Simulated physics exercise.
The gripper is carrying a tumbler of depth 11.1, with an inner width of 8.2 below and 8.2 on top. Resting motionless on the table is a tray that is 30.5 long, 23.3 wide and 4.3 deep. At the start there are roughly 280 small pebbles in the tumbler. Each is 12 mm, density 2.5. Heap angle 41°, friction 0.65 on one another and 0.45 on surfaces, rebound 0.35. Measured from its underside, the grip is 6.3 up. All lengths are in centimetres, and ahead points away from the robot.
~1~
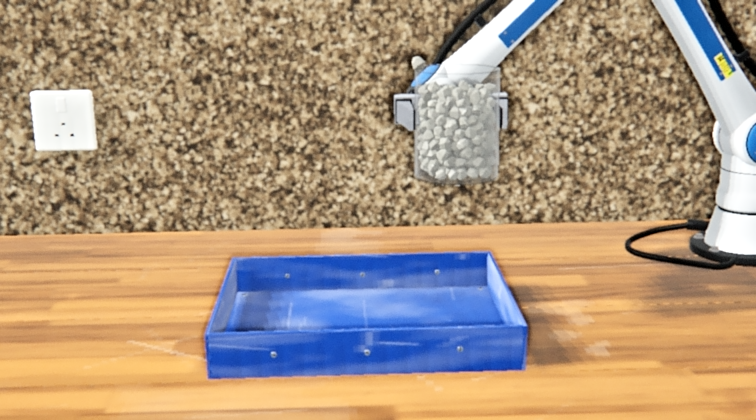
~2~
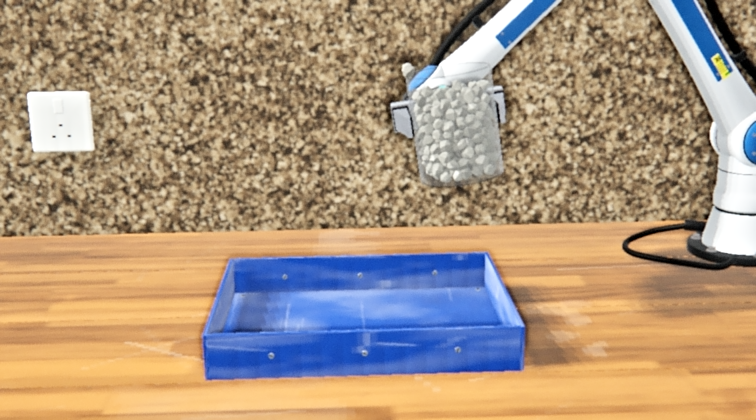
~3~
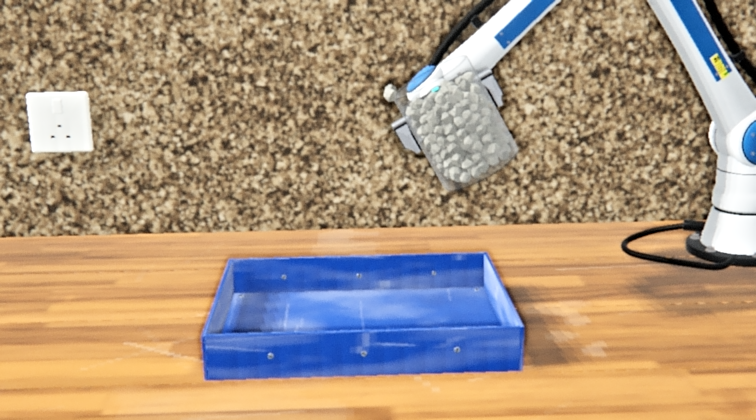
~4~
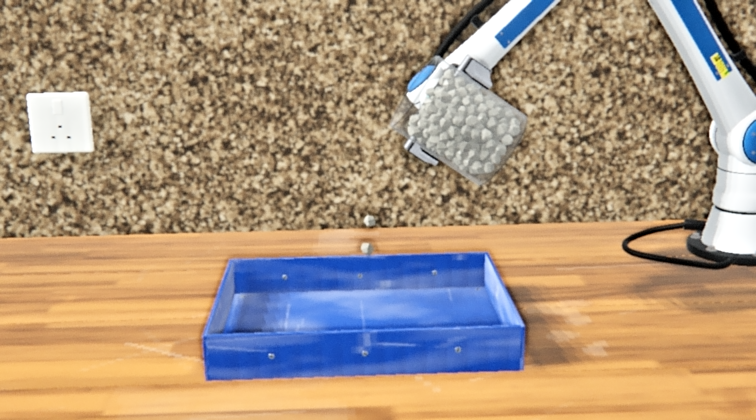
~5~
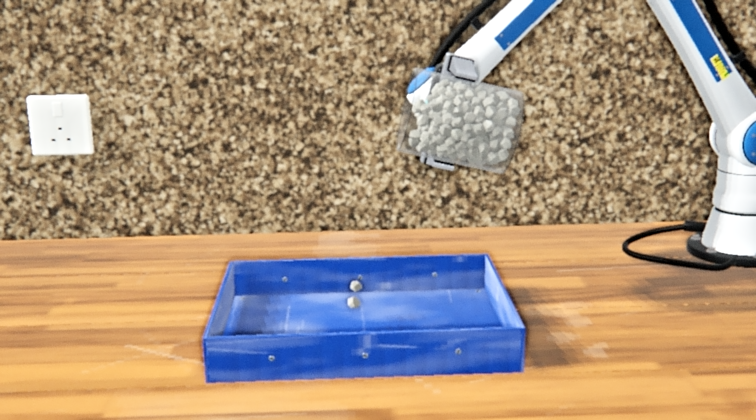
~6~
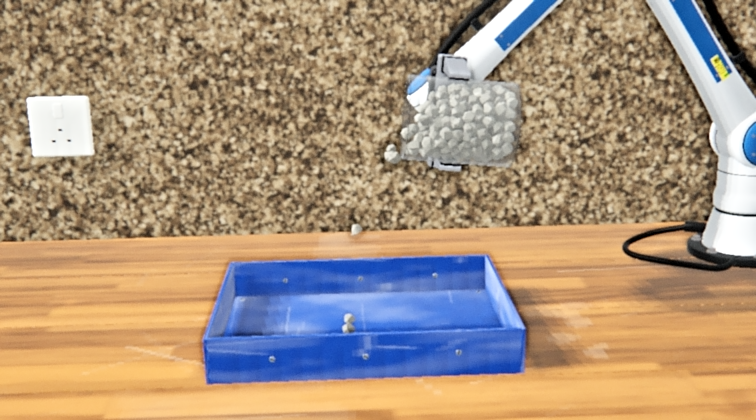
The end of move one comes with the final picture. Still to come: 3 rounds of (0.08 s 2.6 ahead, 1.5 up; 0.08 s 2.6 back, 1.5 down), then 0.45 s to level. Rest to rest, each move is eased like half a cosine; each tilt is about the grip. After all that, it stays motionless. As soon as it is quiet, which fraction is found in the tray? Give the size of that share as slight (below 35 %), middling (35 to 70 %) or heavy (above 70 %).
Heavy.
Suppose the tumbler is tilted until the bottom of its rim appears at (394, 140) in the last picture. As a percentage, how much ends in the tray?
Close to 50 in a hundred.
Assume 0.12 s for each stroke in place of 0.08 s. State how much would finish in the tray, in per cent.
The share would be near 55 %.
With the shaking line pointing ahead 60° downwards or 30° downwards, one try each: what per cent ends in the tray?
I'd say close to 20 percent for the first and close to 35 percent for the second.
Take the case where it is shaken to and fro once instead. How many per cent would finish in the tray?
In that case it would be near 55 percent.
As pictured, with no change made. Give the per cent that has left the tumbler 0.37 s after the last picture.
Share gone: Around 70 %.
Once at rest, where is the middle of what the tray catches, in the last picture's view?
Near (309, 325).
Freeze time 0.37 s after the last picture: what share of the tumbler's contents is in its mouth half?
55 per cent.
Then, 0.37 s later, tilted 84° forward, highest piece 24 above the table; 124 in the tray, 81 in the tumbler, 72 in flight or on a rim.
Then, 0.74 s later, tilted 31° forward, highest piece 26 above the table; 232 in the tray, 45 in the tumbler.
Then, 1.13 s later, level, highest piece 22 above the table; 232 in the tray, 45 in the tumbler.
Then, 2.18 s later, level, highest piece 22 above the table; 232 in the tray, 45 in the tumbler.
At rest, 232 in the tray, 45 in the tumbler. That is 84 % in the tray.
